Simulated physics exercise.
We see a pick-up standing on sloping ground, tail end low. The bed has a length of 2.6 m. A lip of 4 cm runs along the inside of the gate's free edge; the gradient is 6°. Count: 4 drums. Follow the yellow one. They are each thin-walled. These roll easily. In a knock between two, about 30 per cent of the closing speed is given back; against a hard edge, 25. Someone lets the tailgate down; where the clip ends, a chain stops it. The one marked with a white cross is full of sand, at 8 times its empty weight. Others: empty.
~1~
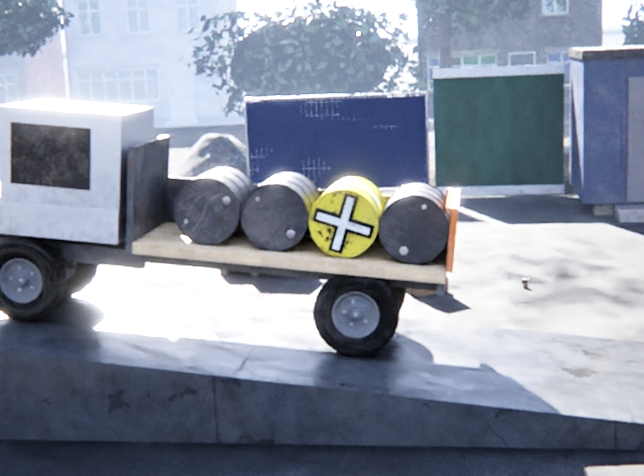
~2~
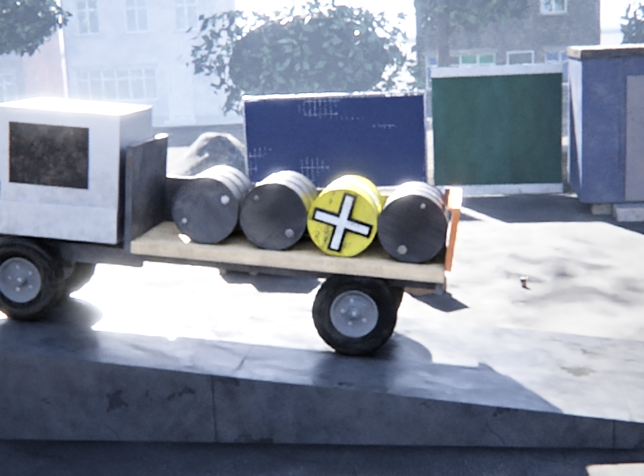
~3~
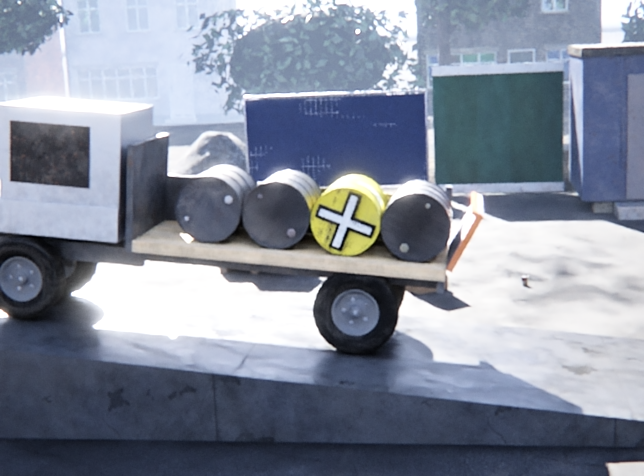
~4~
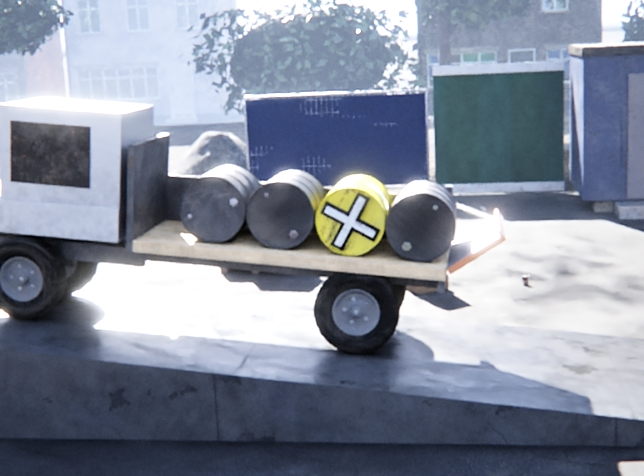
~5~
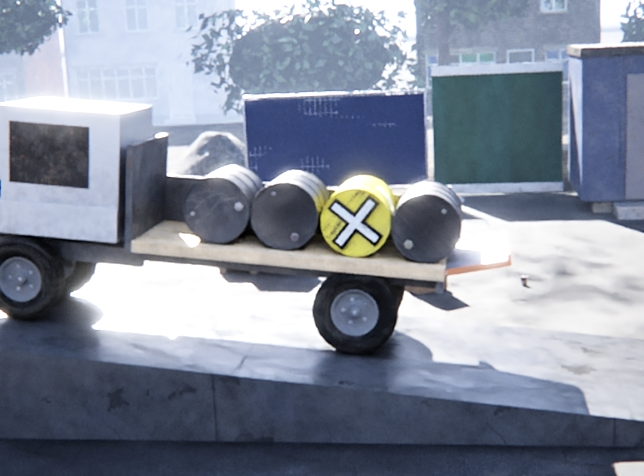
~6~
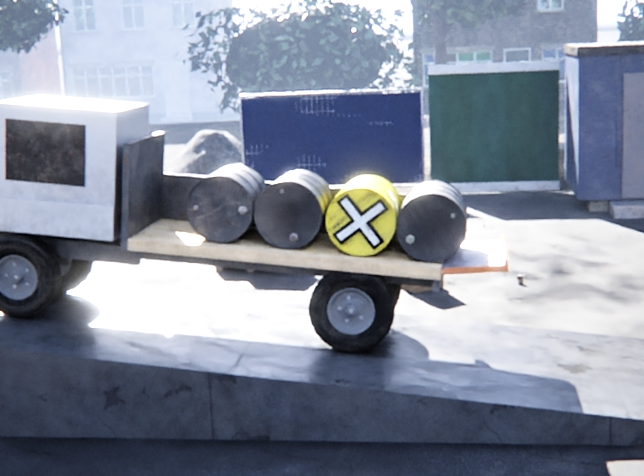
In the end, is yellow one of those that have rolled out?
Yellow drum: Stays on.
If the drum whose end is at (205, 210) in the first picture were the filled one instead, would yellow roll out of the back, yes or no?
In that scenario, yellow: It happens.
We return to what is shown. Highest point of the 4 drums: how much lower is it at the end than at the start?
10 cm.
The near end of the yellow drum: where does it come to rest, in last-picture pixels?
Rest position in the last view: About (468, 228).
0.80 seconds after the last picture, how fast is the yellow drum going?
It's travelling at about 0.6 m/s.
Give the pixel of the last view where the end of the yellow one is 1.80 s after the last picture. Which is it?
(486, 225), more or less.
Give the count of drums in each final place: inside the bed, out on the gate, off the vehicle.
Tally: 2; 1; 1.
Then, 0.80 s past the sixth picture, yellow is on the bed, 20 cm short of the hinge, rolling right; 0 gone off the back.
Then, 1.80 s past the sixth picture, yellow is on the gate, 30 cm past the hinge; 1 gone off the back.
Finally (3.00 s after the last picture), yellow is on the gate, 20 cm past the hinge; 1 gone off the back.
